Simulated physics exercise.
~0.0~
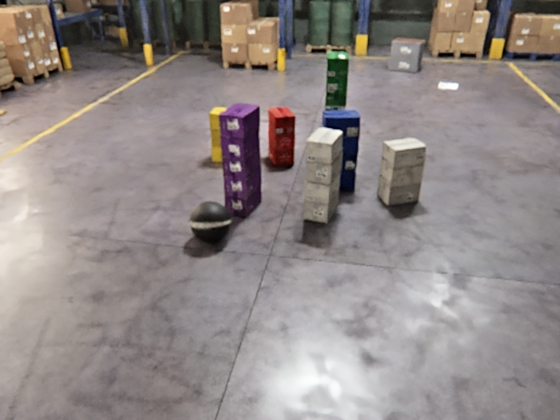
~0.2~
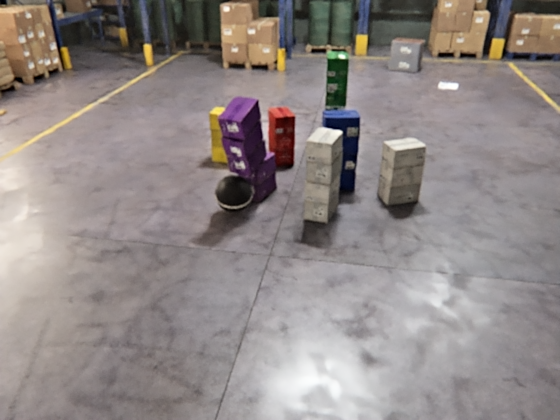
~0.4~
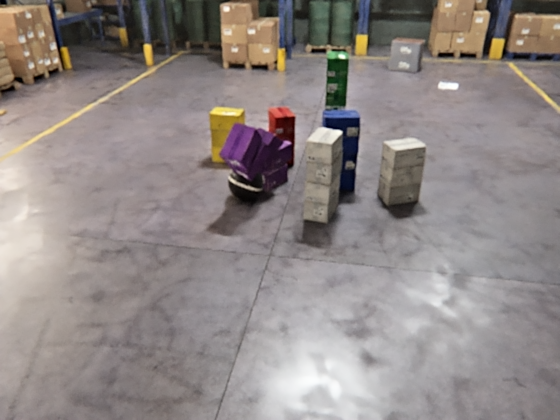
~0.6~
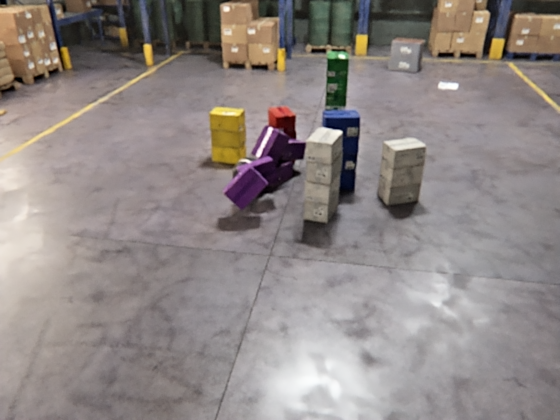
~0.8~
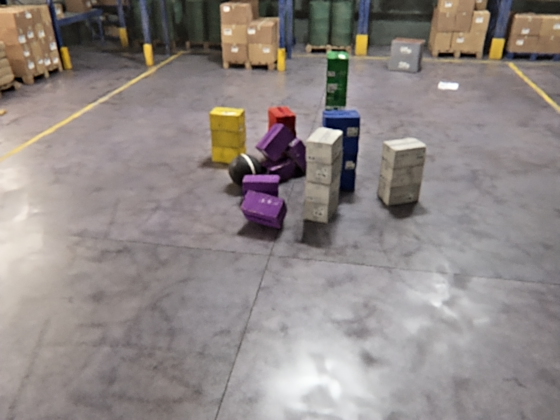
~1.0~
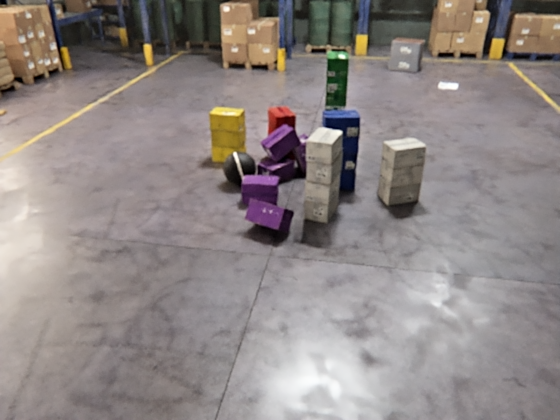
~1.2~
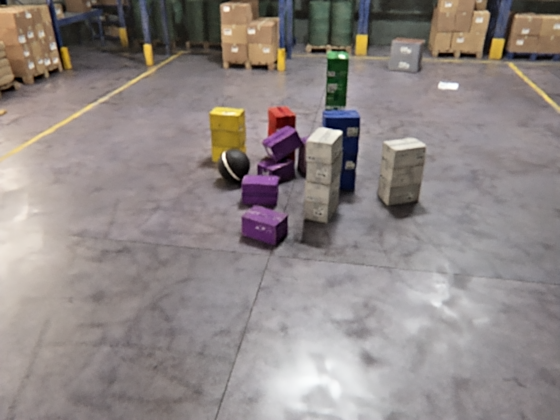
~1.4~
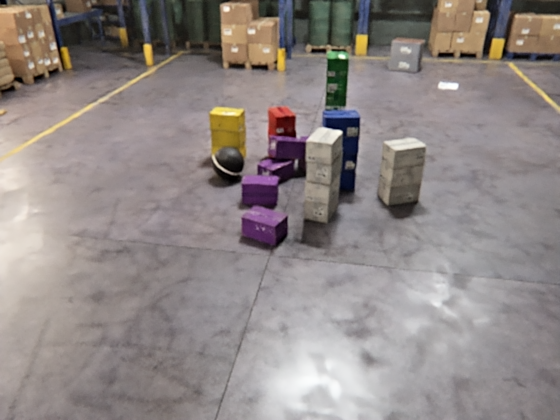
A tall purple stack of parcels stands left of centre on a grey warehouse floor, seen from a raised, still viewpoint, with a dark ball with a pale stripe close in front. Yellow and red stacks stand behind it, blue and green ones to the right, and two whitish stacks nearer, with cartons and shelving at the back. The ball rolls into the purple stack's base, pushing its lower parcels rightward. The upper parcels lean and topple forward over the ball, tumbling onto the floor. The ball then drifts back left, ending before the yellow stack, while purple parcels lie scattered and the other stacks stand.
